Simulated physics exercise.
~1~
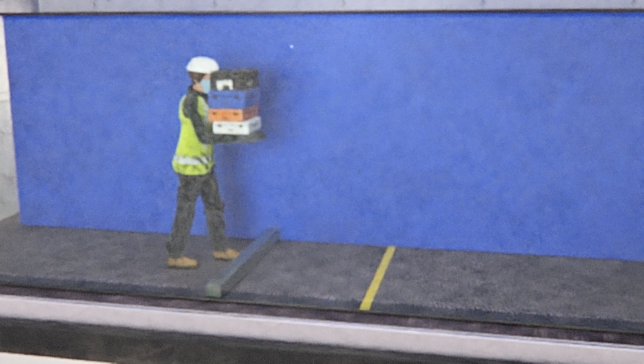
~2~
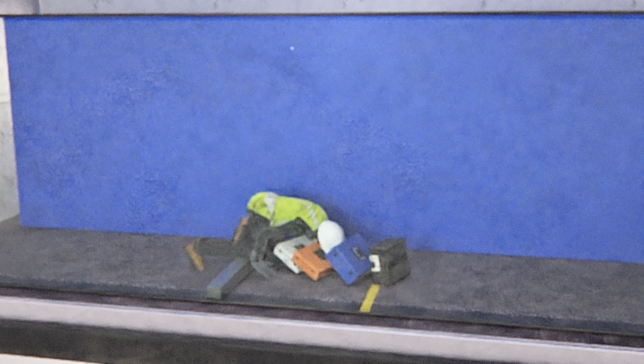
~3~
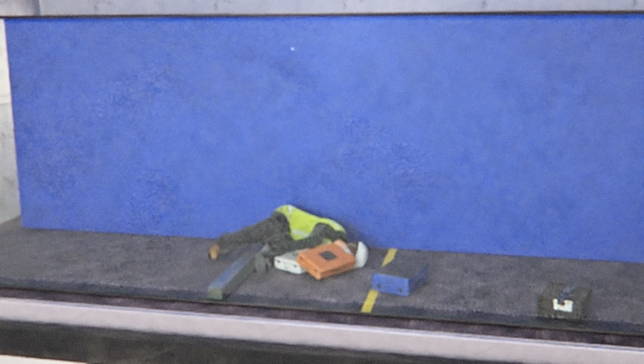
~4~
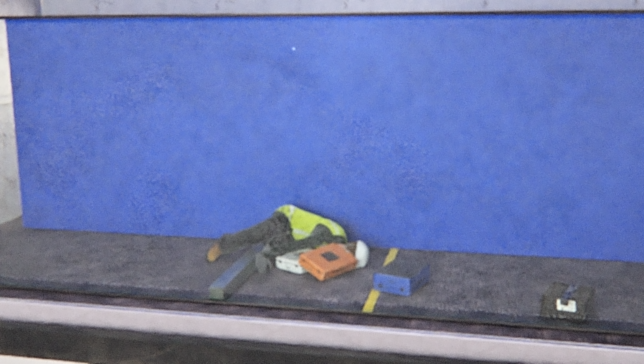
On a grey platform, a porter carrying stacked boxes pitches over a low rail and lies still, two boxes landing past the yellow line.
